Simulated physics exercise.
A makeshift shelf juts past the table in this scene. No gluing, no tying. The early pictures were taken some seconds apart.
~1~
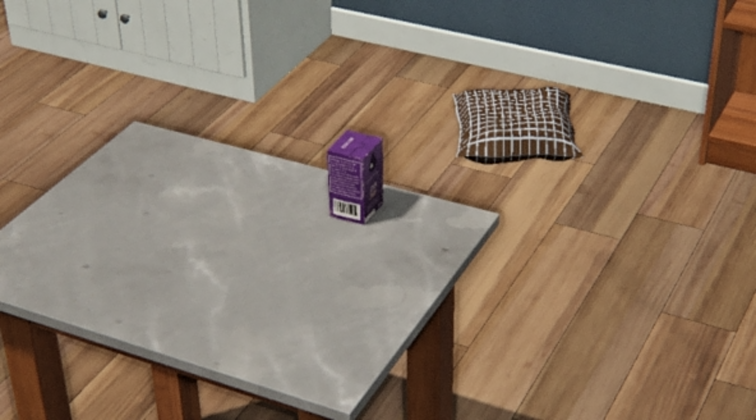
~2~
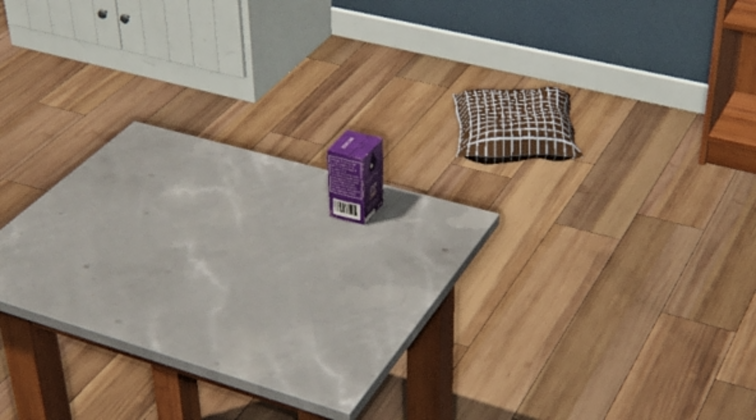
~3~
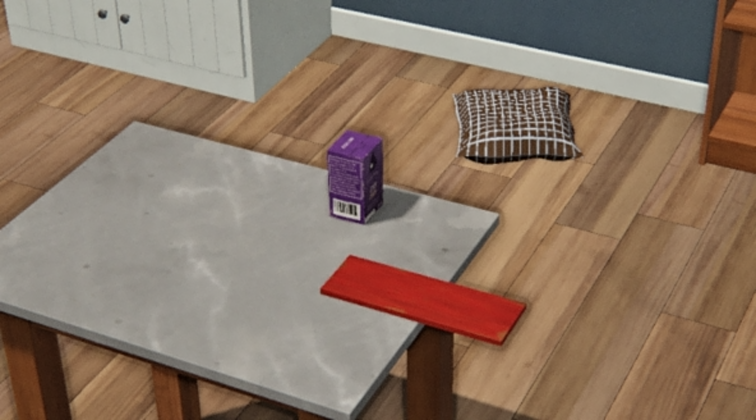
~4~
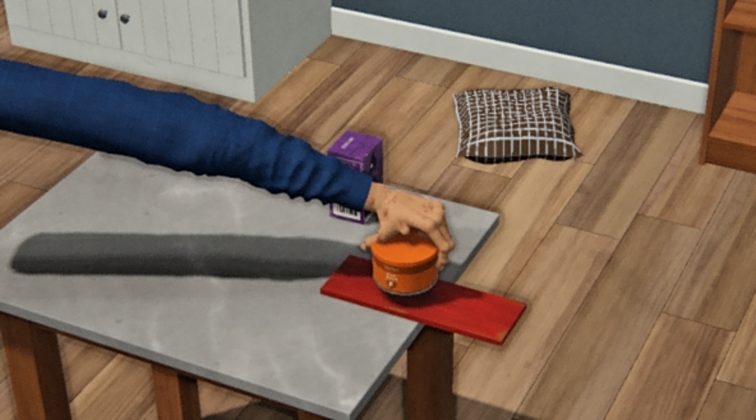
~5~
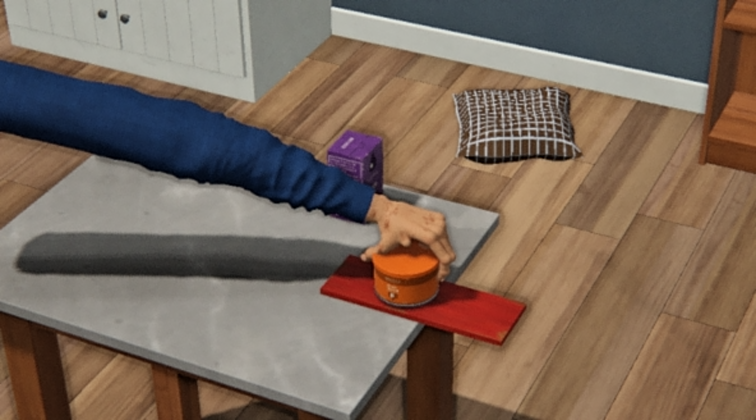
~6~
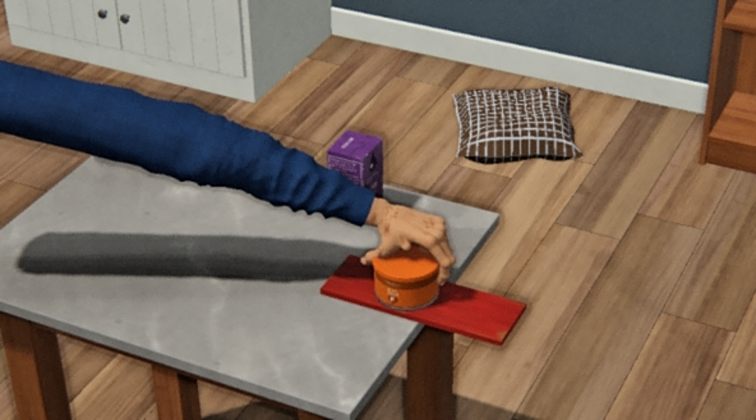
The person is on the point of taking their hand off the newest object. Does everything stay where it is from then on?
I expect it to remain in place.
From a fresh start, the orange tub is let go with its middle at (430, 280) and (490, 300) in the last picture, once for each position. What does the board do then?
The first time it does not fall; the second time it drops.
Then, 0.40 s after the last picture, nothing has stirred.
Then, 1.10 s after the last picture, orange tub resting near (407, 275).
At rest, all 3 in place. Seen from the same camera at the end, orange tub near (407, 275). The board keeps its balance.
